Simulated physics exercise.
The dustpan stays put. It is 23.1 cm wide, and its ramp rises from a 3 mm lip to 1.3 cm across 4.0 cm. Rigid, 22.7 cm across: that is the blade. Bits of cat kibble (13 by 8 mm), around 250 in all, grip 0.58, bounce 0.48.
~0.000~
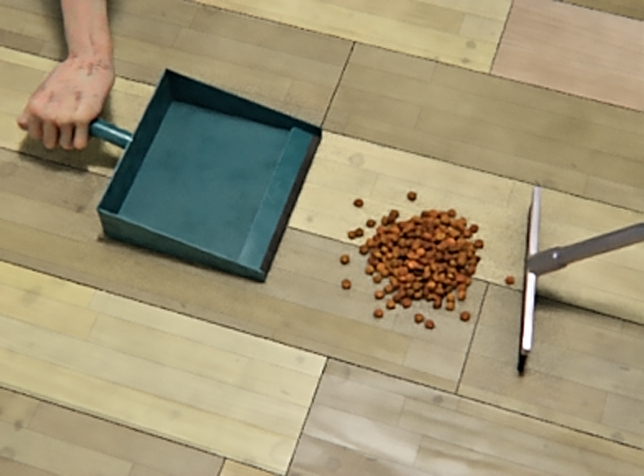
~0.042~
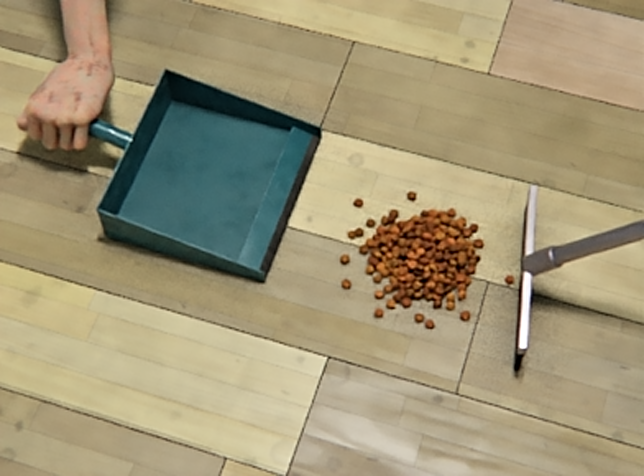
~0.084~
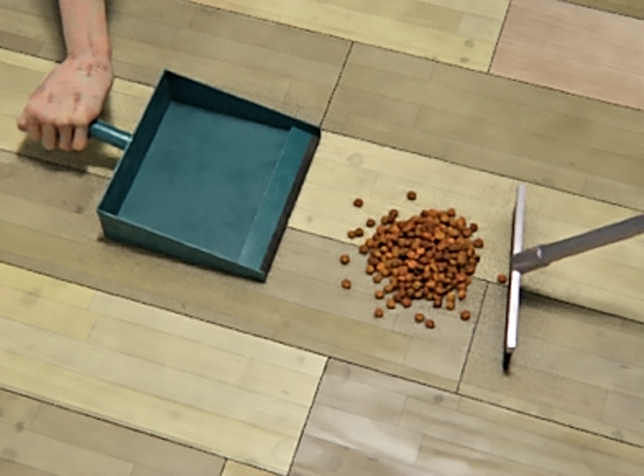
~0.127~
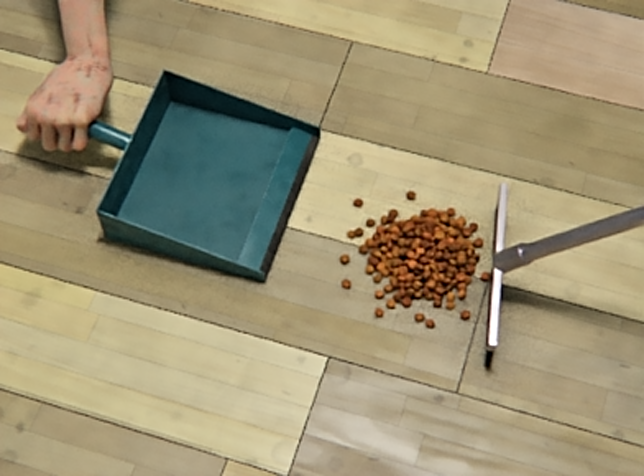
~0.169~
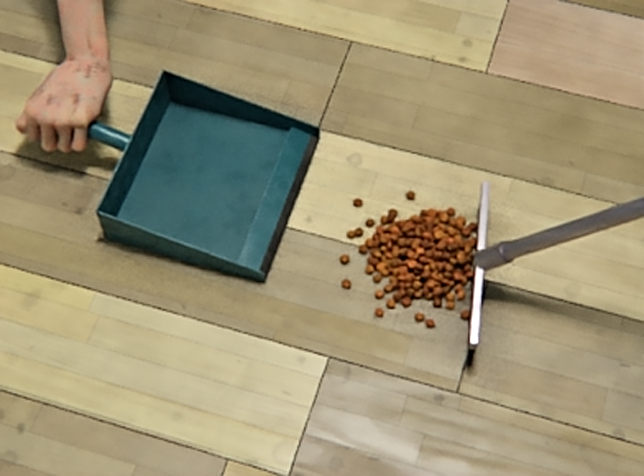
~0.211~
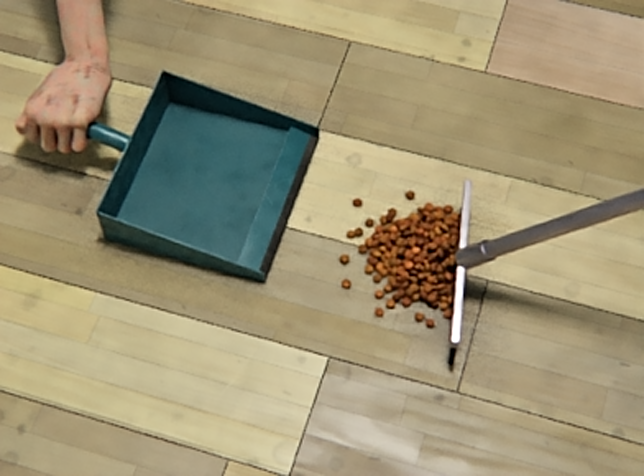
On a wood plank floor, a squeegee-like blade sliding left and pushing into brown kibble while a hand holds a teal dustpan.
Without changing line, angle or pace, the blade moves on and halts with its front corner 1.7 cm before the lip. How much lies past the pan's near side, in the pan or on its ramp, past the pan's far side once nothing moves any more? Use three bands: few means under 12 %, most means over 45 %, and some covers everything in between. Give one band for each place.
Near side: Some, pan: Some, far side: Few.
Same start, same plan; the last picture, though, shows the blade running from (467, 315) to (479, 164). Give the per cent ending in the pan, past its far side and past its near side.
Pan 20; far 0; near 5.
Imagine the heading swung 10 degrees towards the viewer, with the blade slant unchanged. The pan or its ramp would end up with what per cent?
About 25 percent would end up there.
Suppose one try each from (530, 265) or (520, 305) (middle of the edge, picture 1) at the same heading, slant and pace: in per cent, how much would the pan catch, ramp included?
Estimates: 25 percent and 30 percent.
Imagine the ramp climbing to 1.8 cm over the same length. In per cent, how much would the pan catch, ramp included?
Near 30 per cent, then.
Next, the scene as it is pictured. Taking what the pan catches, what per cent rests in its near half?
Roughly 80 percent.
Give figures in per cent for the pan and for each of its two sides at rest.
Near side 25 %, pan 35 %, far side 0 %.
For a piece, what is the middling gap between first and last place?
Roughly 20 centimetres.
Then, at 0.41 s, middle of the blade 13 cm from the lip; 0 % over the lip, far side 0 %, near side 5 %.
After 0.54 s, middle of the blade 7 cm from the lip; 5 % over the lip, far side 0 %, near side 15 %.
Then, at 0.80 s, middle of the blade 4 cm from the lip; 35 % over the lip, far side 0 %, near side 25 %.
In the end, at 1.3 s, near side 25 %, pan 35 %, far side 0 %, in front of the lip or behind the blade 40 %.
